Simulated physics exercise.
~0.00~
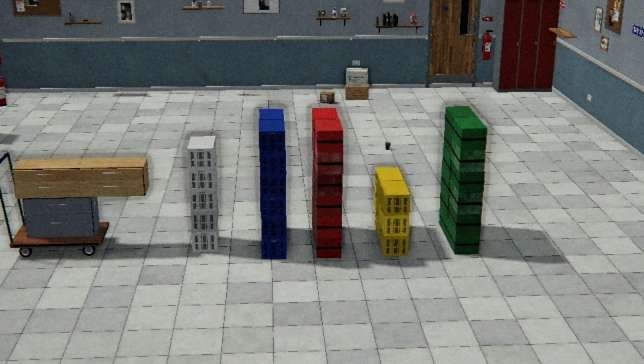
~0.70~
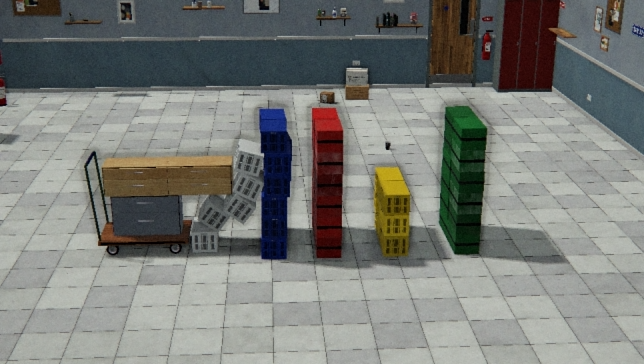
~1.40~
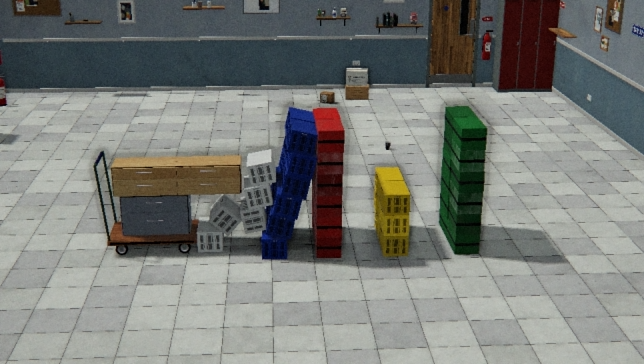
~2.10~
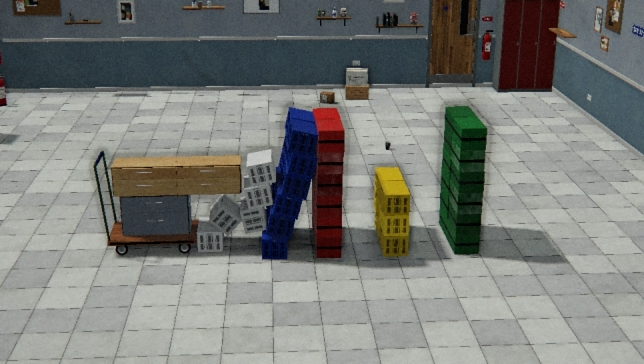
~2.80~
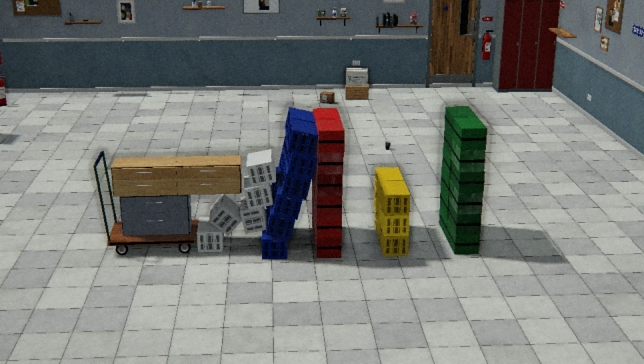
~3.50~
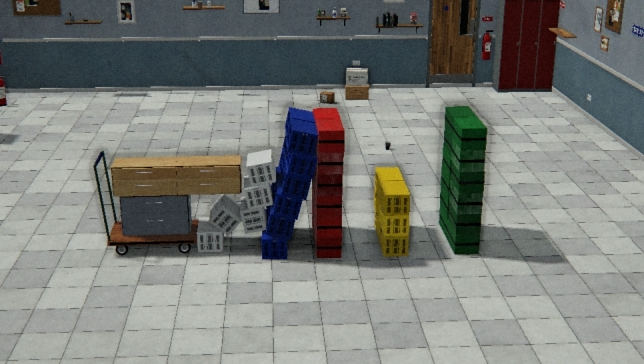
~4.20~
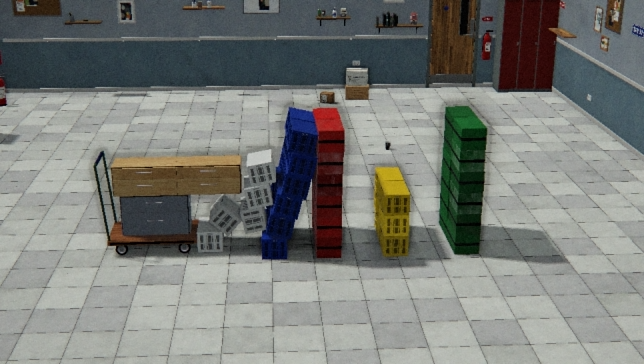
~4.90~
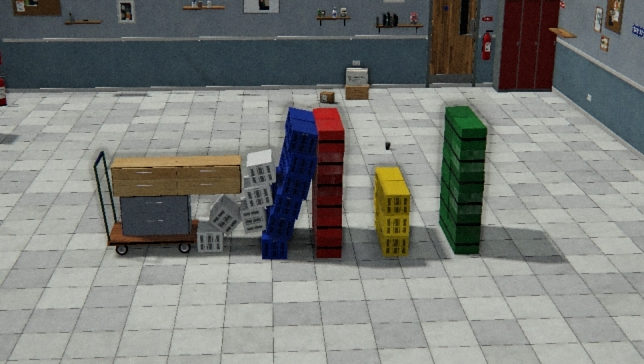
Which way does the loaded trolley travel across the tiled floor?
The trolley rolls to the right, into the pale crates, and then stops.
